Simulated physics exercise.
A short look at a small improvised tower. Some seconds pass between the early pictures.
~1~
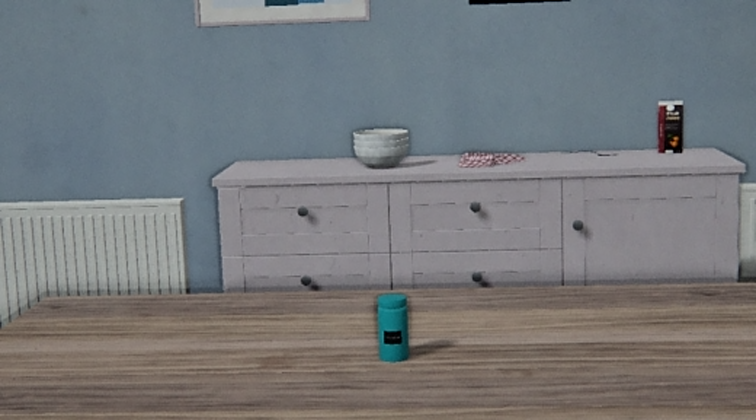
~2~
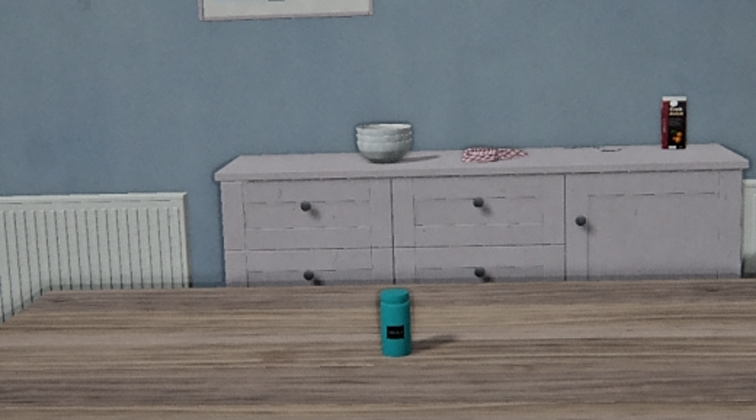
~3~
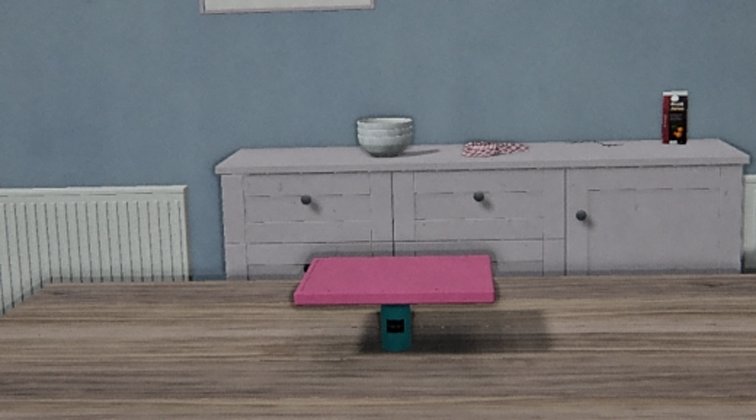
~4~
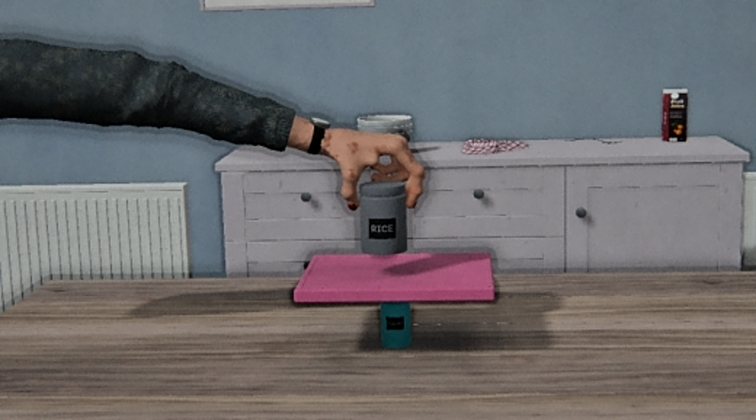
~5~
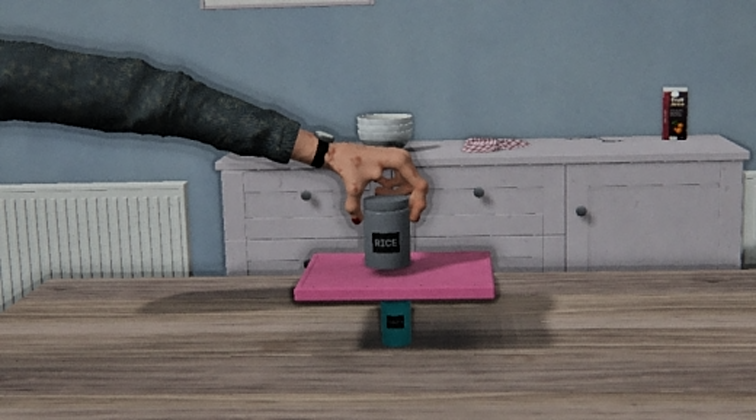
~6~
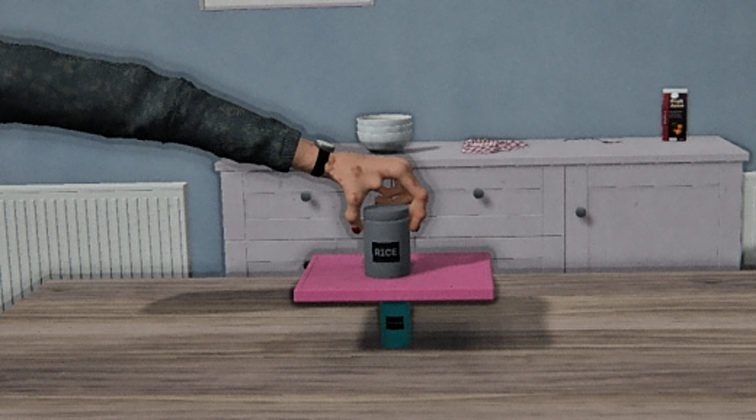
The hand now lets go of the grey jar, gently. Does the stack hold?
Outcome: The stack stays up.
Then, 0.50 s after the last picture, nothing has stirred.
Then, 1.30 s after the last picture, grey jar resting near (387, 241).
At rest, all 3 in place. Seen from the same camera at the end, grey jar near (387, 241). The stack keeps its balance.
